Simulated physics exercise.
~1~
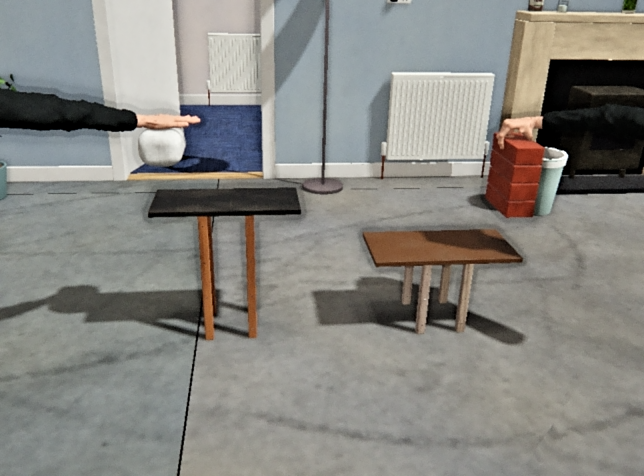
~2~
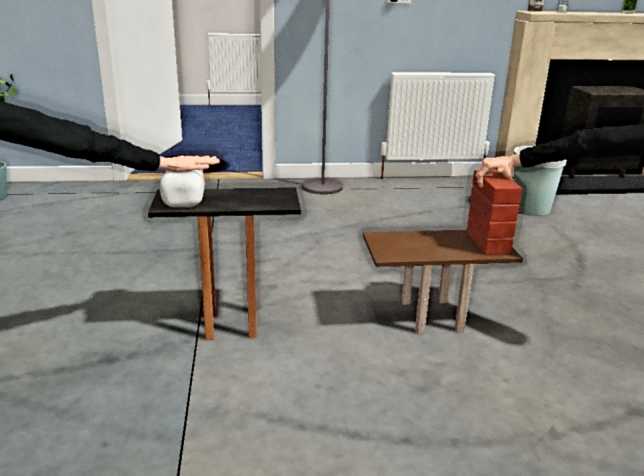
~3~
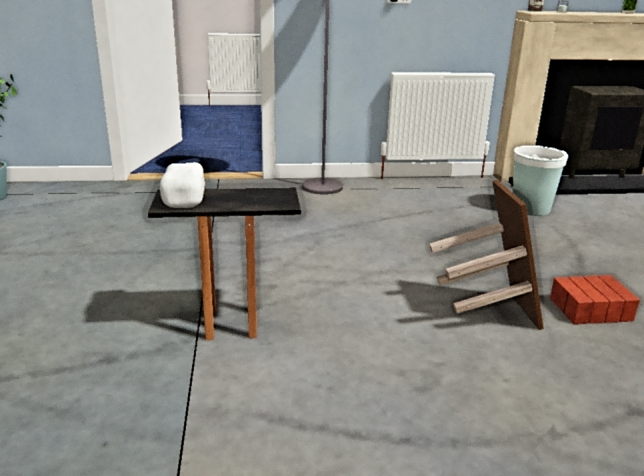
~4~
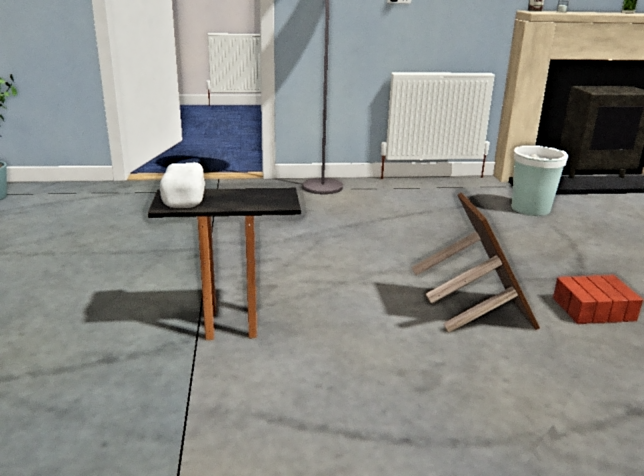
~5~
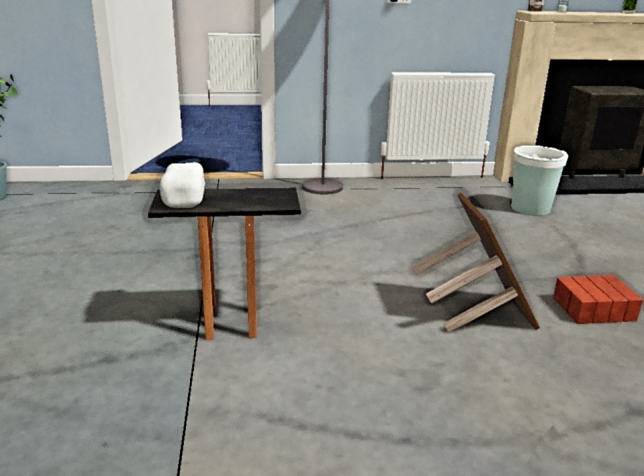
Grey-floored room with two small tables, hands placing a white cushion and red bricks, the brown table toppling, the black one standing.
